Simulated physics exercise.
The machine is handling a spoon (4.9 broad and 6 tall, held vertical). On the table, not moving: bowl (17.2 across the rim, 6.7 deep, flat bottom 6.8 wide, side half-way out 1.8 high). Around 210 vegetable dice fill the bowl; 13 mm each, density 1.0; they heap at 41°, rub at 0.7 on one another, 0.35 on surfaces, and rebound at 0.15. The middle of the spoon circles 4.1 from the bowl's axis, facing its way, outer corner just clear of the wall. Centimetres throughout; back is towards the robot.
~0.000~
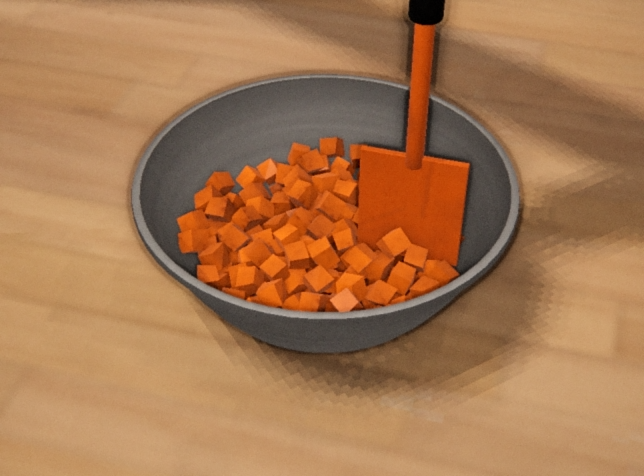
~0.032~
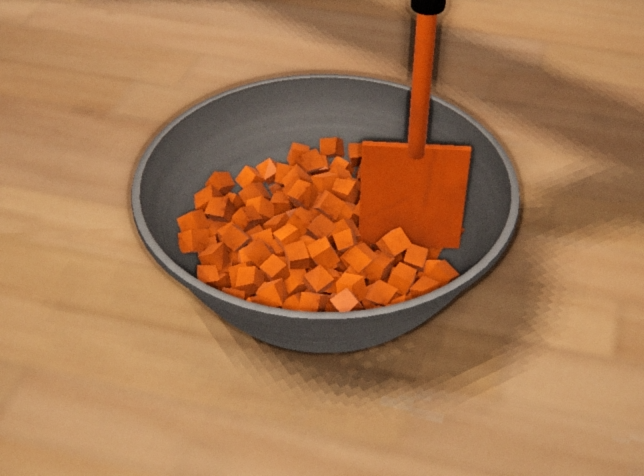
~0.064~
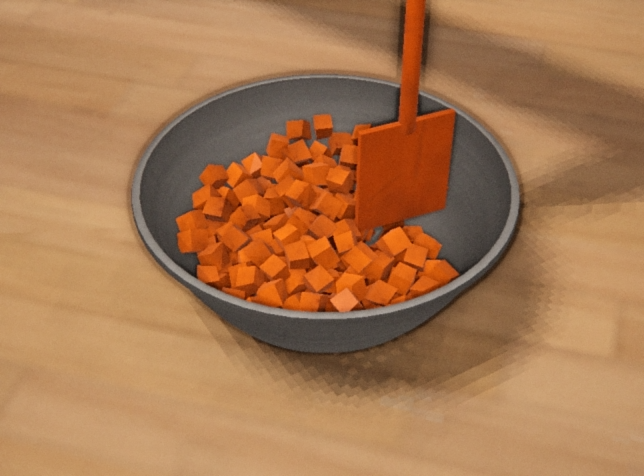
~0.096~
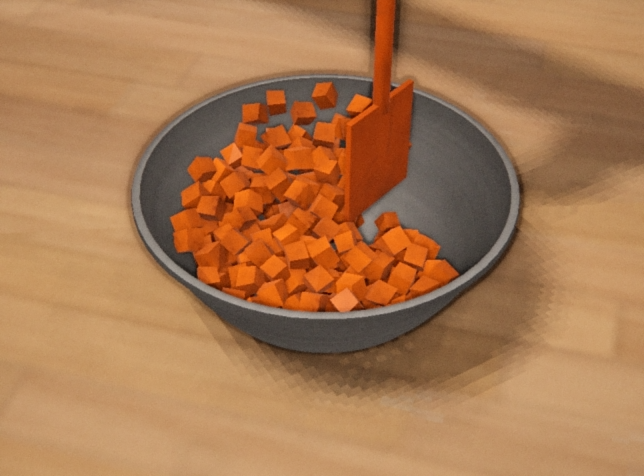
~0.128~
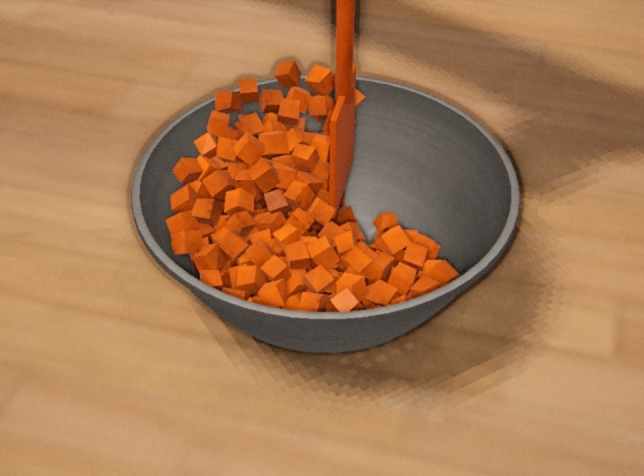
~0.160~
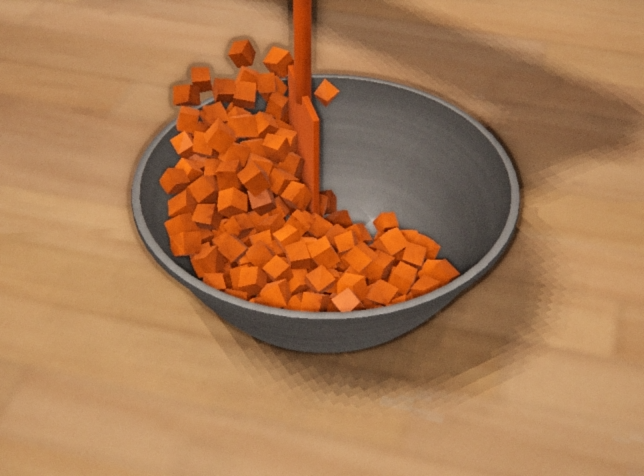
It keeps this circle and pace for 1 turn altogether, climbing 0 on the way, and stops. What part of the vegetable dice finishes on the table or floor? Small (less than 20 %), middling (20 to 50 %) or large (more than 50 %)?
Share on the table or floor: Middling (20 to 50 %).
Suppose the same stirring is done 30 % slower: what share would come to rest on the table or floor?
In that case some 20 per cent.
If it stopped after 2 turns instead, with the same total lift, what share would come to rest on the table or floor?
Then about 55 per cent.
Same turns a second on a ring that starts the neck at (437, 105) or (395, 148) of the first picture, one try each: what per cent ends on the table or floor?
About 15 and 25 per cent.
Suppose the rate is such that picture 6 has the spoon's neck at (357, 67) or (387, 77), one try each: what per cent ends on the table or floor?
Some 20 and 15 per cent.
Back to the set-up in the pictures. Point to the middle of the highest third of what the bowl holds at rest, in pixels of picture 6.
Around (415, 174).
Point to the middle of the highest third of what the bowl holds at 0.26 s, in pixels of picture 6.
At about (248, 257).
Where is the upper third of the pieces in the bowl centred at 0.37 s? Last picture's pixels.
Near (432, 237).
After 0.26 s, 210° round, highest piece 10 above the table; 191 in the bowl, 23 in flight or on the tool.
After 0.37 s, 298° round, highest piece 10 above the table; 173 in the bowl, 23 on the table or floor, 18 in flight or on the tool.
After 0.62 s, 0° round, highest piece 7 above the table; 148 in the bowl, 66 on the table or floor.
After 1.32 s, 0° round, highest piece 7 above the table; 148 in the bowl, 66 on the table or floor.
In the end, 148 in the bowl, 66 on the table or floor. That is 31 % on the table or floor.
